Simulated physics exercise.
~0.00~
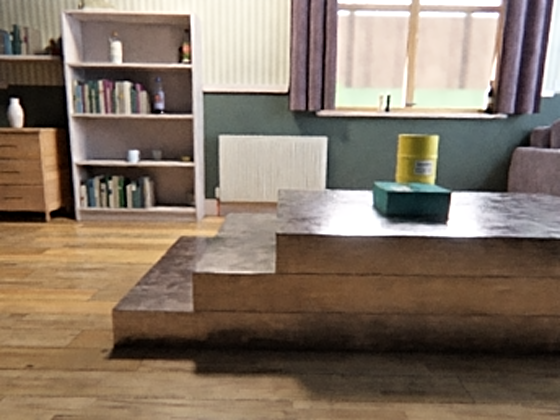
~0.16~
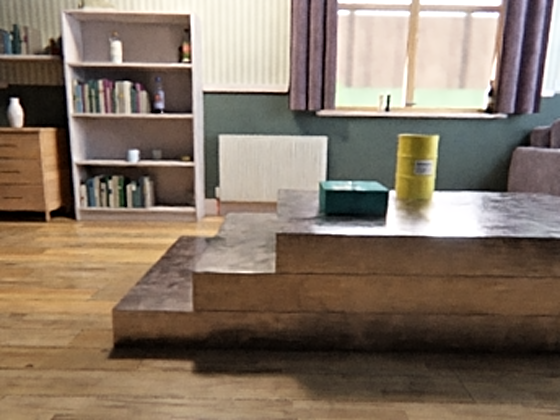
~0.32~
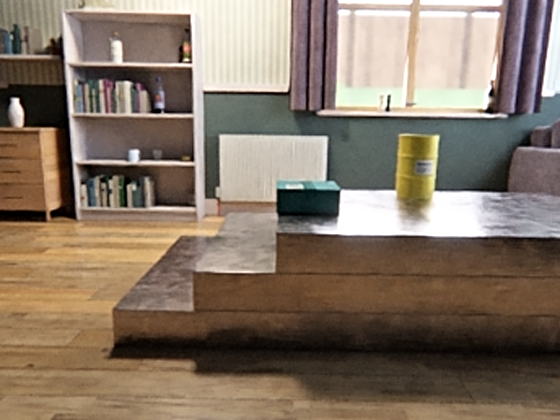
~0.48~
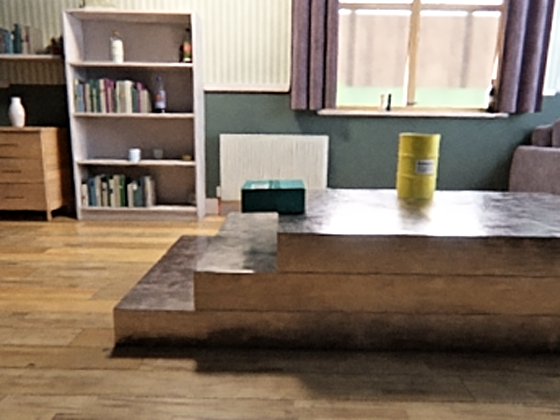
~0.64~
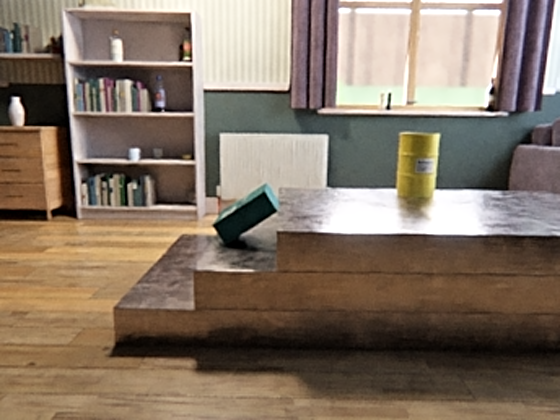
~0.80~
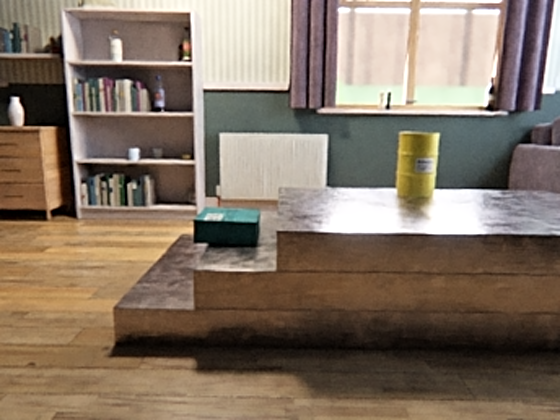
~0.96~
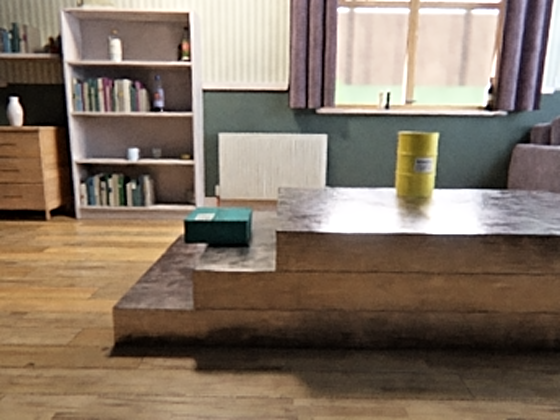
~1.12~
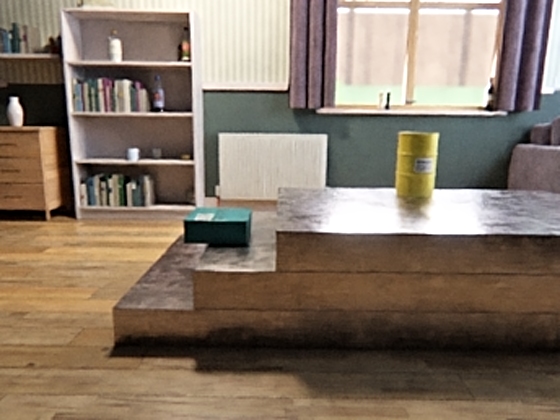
A turquoise parcel slid left across the top of a low platform, away from a yellow canister, then tipped over the edge and dropped onto the step below, where it settled flat and stayed while the canister remained standing above.
